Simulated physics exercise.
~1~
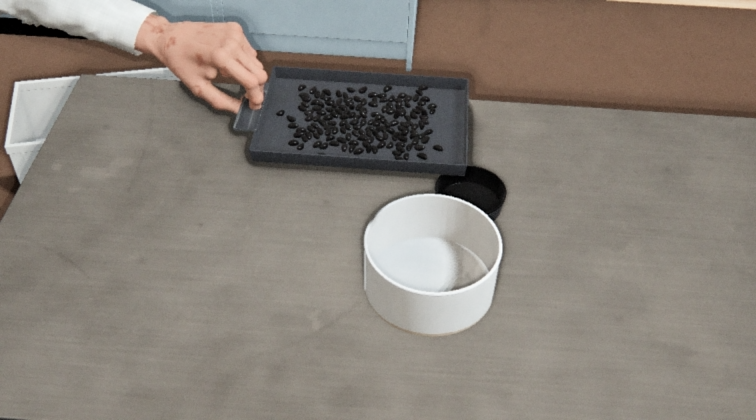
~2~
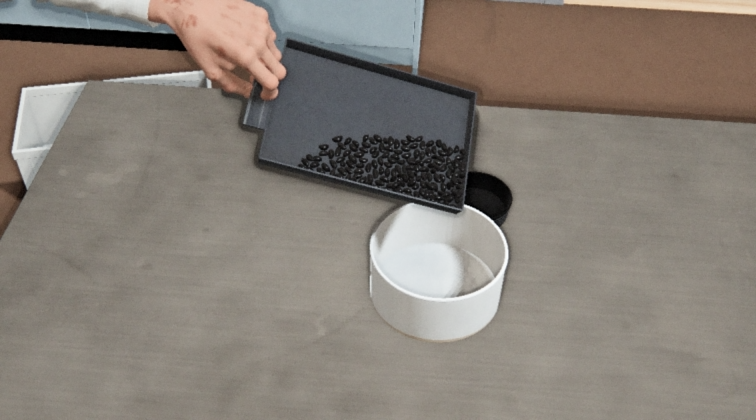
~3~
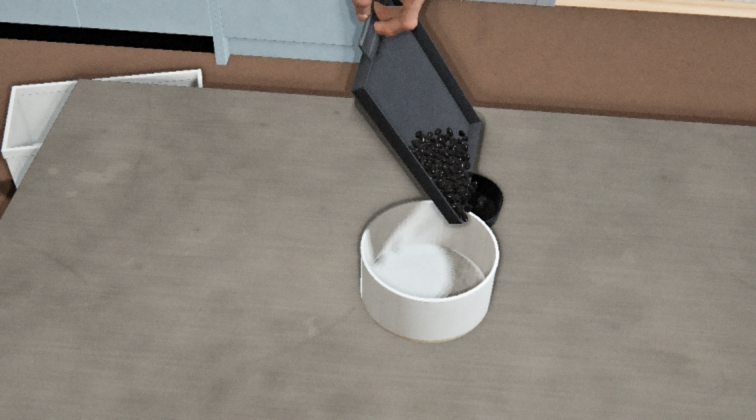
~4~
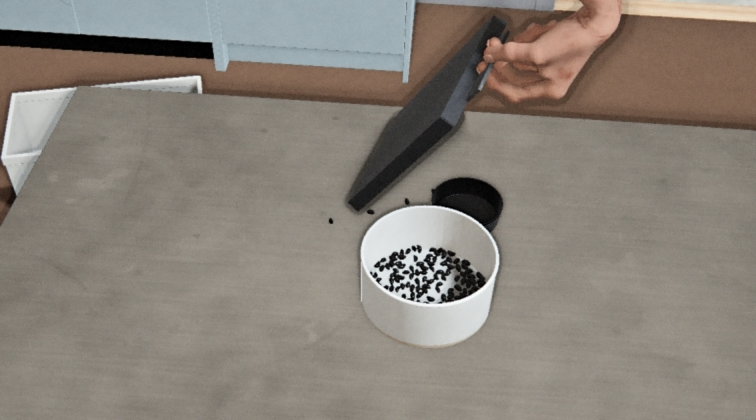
To begin with, a hand holds a dark rectangular tray scattered with black beans above a gray table, beside a white pot and a small black dish. The hand tips the tray, and the beans slide together along its lower edge near the pot. The tray shifts to the right and swings round, with the beans bunching at its low corner over the rim. It then tilts much further, until it is turned past upright and emptied. Most of the beans end up spread across the bottom of the white pot, while a few lie on the table beside it.
